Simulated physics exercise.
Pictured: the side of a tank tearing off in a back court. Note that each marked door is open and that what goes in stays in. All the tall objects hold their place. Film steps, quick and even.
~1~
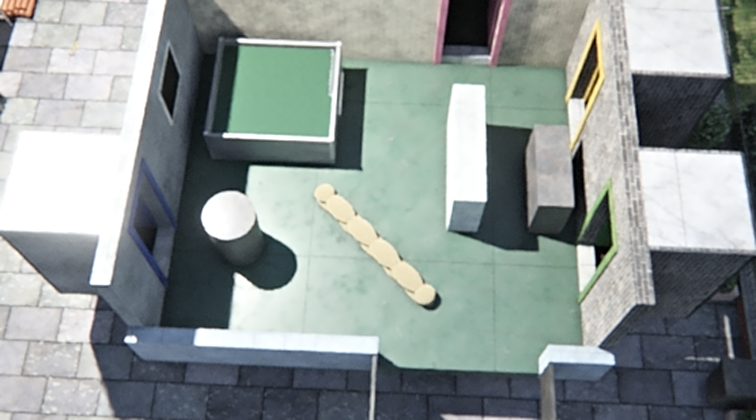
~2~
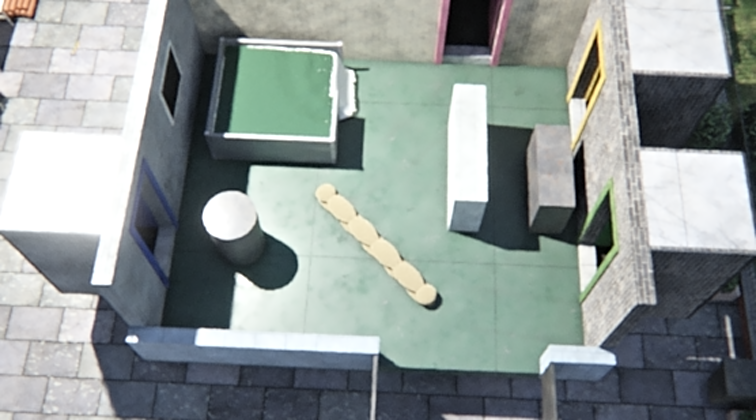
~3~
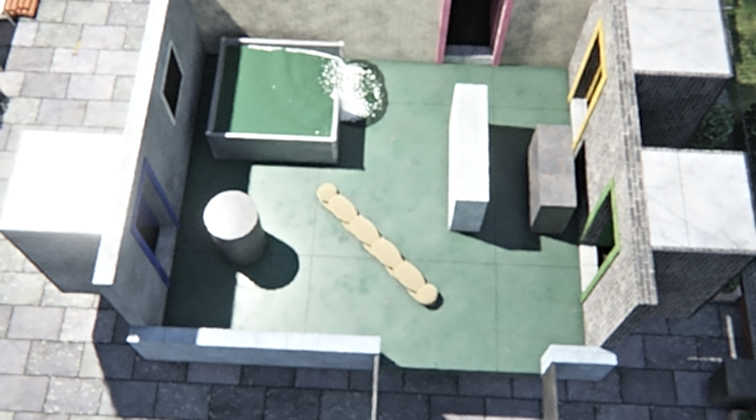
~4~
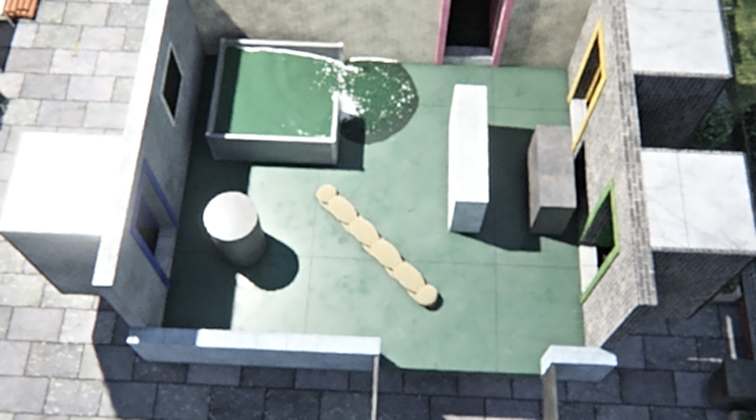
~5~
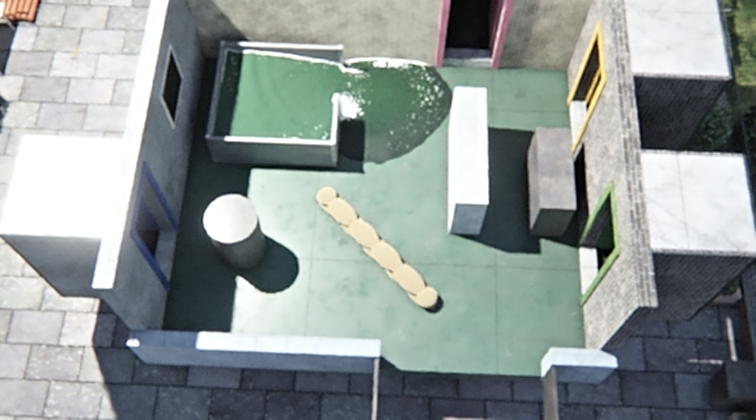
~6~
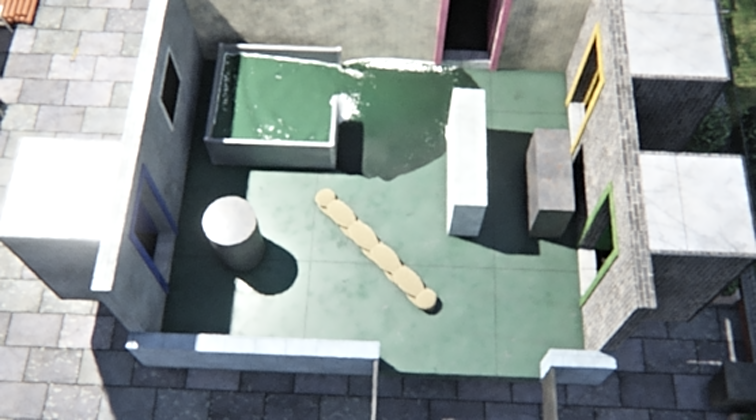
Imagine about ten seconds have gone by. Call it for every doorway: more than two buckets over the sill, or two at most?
My call: The green door two at most; the pink door two at most; the yellow door more than two; the blue door two at most.
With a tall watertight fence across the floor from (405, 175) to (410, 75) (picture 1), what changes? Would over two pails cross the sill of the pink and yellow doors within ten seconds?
Pink falls short, yellow falls short.
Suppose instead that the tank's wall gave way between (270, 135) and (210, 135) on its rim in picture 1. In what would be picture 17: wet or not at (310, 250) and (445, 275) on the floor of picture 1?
Taking them in turn: Swamped and untouched.
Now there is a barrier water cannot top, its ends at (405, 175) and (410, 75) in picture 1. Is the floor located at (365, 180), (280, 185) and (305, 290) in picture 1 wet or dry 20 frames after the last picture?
Results in order: Swamped / swamped / swamped.
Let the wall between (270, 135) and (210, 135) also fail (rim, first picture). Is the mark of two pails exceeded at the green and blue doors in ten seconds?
Green door: Below the limit; blue door: Above the limit.
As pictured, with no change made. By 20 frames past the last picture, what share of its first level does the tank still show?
Near 42 in a hundred.
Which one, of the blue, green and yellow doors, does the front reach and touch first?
The door marked yellow.
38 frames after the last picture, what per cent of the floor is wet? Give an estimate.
That's roughly 60 per cent.
A moment on, water covers 20 % of the floor; the green door not reached, the pink door wet at the sill, nothing in, the yellow door wet at the sill, nothing in, the blue door not reached.
Next, water covers 30 % of the floor; the green door not reached, the pink door wet at the sill, nothing in, the yellow door over two buckets in, the blue door not reached.
Then, water covers 45 % of the floor; the green door wet at the sill, nothing in, the pink door wet at the sill, nothing in, the yellow door far over two buckets in, the blue door not reached.
Later, water covers 60 % of the floor; the green door under two buckets in, the pink door wet at the sill, nothing in, the yellow door far over two buckets in, the blue door not reached.
In the end, water covers 70 % of the floor; the green door under two buckets in, the pink door wet at the sill, nothing in, the yellow door far over two buckets in, the blue door wet at the sill, nothing in.
